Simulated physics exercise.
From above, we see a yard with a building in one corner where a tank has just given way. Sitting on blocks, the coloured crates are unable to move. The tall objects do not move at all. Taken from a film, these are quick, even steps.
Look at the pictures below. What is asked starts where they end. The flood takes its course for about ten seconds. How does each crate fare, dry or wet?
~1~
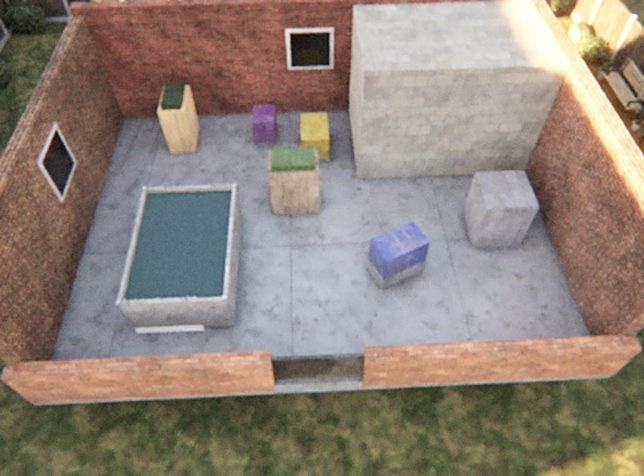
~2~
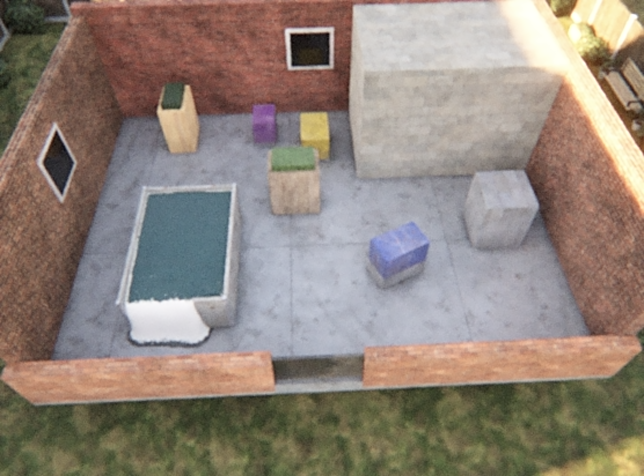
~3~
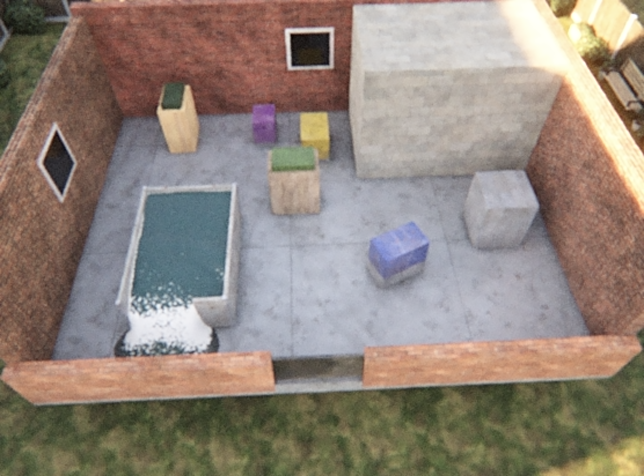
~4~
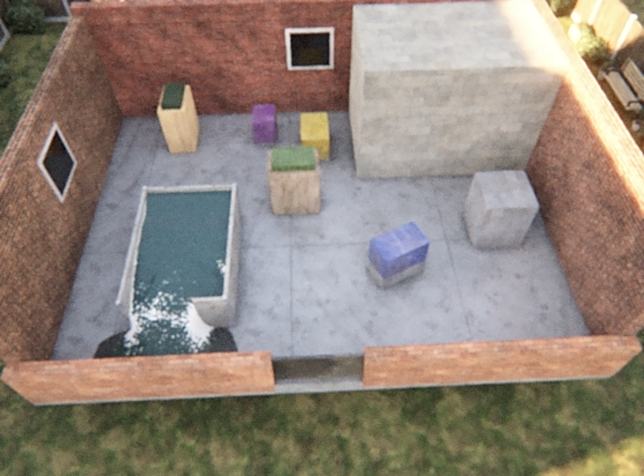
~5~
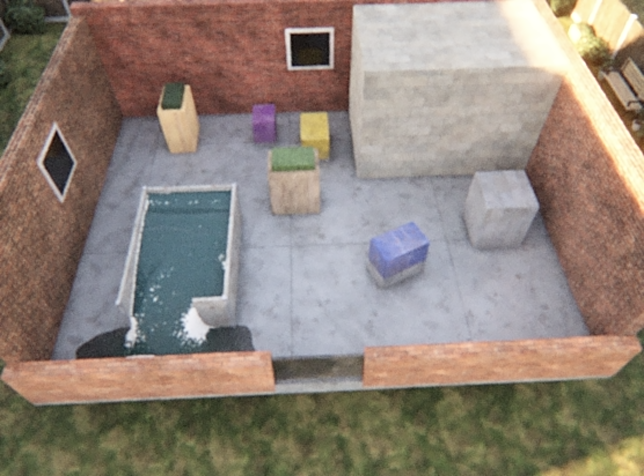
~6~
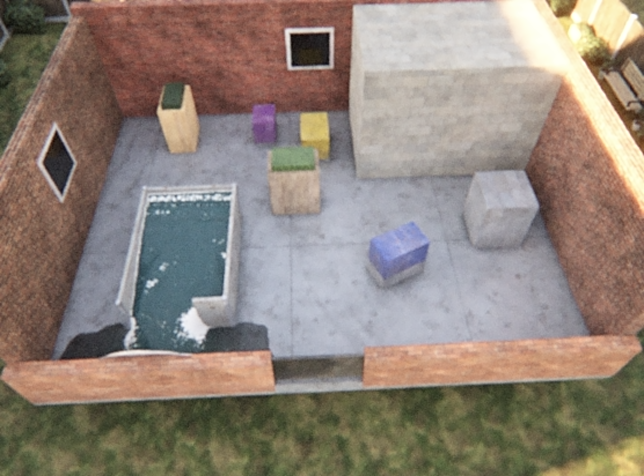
Outcome: The blue crate is out of reach. The yellow crate is within reach. The purple crate is within reach.
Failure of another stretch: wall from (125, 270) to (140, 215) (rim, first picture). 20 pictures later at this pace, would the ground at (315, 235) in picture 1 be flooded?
Outcome: Untouched.
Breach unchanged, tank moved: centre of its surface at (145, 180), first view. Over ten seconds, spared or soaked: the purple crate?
Result: Purple is untouched.
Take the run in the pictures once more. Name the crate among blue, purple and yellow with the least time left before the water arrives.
The blue-painted one, I say.
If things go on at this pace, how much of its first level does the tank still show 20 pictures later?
36 per cent or thereabouts.
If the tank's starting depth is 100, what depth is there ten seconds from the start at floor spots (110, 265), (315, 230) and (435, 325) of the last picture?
4, 8 and 6 per cent, roughly.
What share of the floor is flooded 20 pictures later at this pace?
Roughly 65 %.
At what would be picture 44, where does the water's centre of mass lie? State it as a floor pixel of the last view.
Around pixel (256, 238) of the last picture.
A moment on, water covers 15 % of the floor; the blue crate not reached, the yellow crate not reached, the purple crate not reached.
Next, water covers 35 % of the floor; the blue crate water round its plinth, the yellow crate not reached, the purple crate not reached.
Then, water covers 65 % of the floor; the blue crate water round its plinth, the yellow crate not reached, the purple crate not reached.
Later, water covers 85 % of the floor; the blue crate water round its plinth, the yellow crate water round its plinth, the purple crate water round its plinth.
In the end, water covers 100 % of the floor; the blue crate stayed above the water, the yellow crate was topped, the purple crate was topped.
